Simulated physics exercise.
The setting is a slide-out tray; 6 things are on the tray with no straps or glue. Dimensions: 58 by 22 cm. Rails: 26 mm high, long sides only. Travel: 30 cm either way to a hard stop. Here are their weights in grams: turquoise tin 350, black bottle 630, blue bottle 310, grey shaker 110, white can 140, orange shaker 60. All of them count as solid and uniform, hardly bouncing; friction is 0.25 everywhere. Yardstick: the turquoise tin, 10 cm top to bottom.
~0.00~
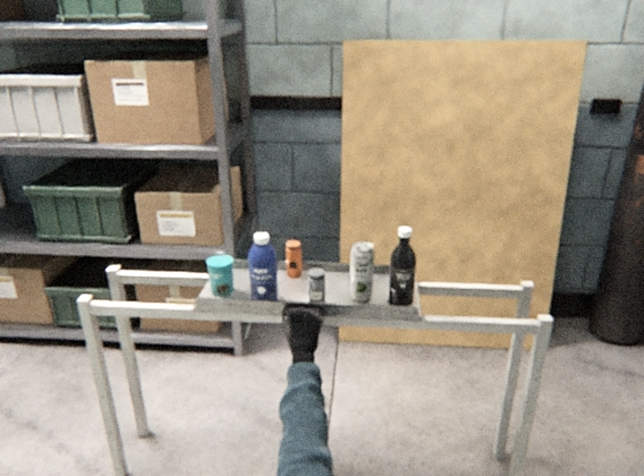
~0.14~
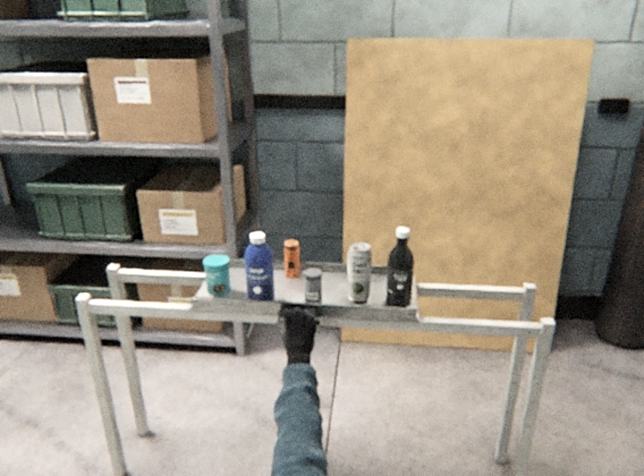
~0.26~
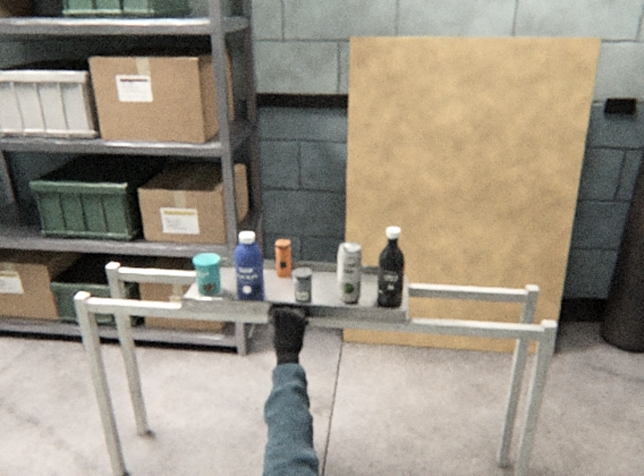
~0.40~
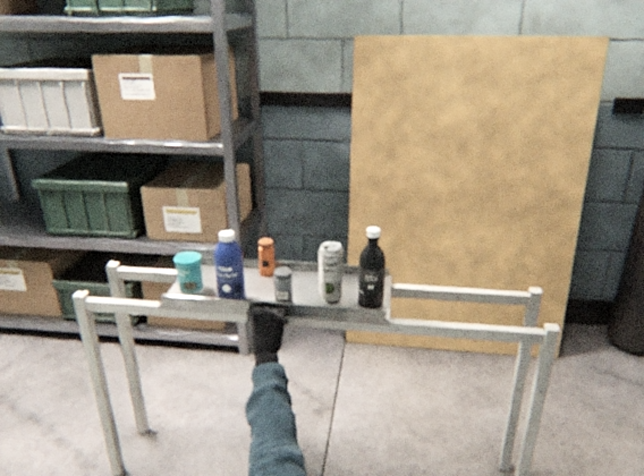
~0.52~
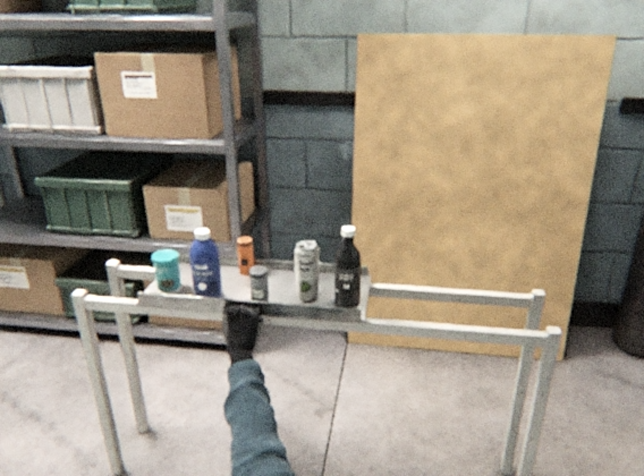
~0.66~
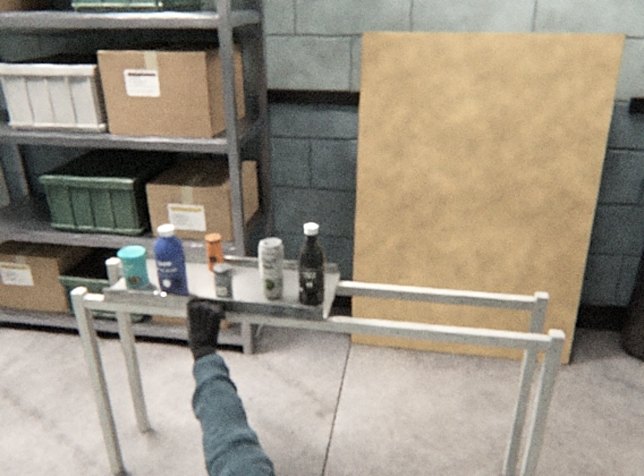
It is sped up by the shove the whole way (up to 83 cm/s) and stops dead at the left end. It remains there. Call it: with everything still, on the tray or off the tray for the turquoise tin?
Gone.
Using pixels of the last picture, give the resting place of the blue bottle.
In the last picture it sits around (99, 256).
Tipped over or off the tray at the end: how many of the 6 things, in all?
The count is 1.
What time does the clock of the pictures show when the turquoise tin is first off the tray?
I'd say around the 0.8 s mark.
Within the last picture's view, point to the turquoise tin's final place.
End position: Roughly (81, 443).
Around 0.86 s, tray moved 30 cm left; turquoise tin now off the tray; orange shaker shifted 7 cm; black bottle shifted 7 cm.
Around 0.96 s, tray moved 30 cm left; blue bottle shifted 11 cm; black bottle shifted 11 cm; grey shaker shifted 11 cm.
Around 1.16 s, tray moved 30 cm left; blue bottle shifted 13 cm; black bottle shifted 13 cm; orange shaker shifted 13 cm.
Finally (1.4 s), off the tray, turquoise tin; not toppled but over 5 cm from the start, black bottle, blue bottle, grey shaker, white can and orange shaker. In the last view, turquoise tin near (81, 443).
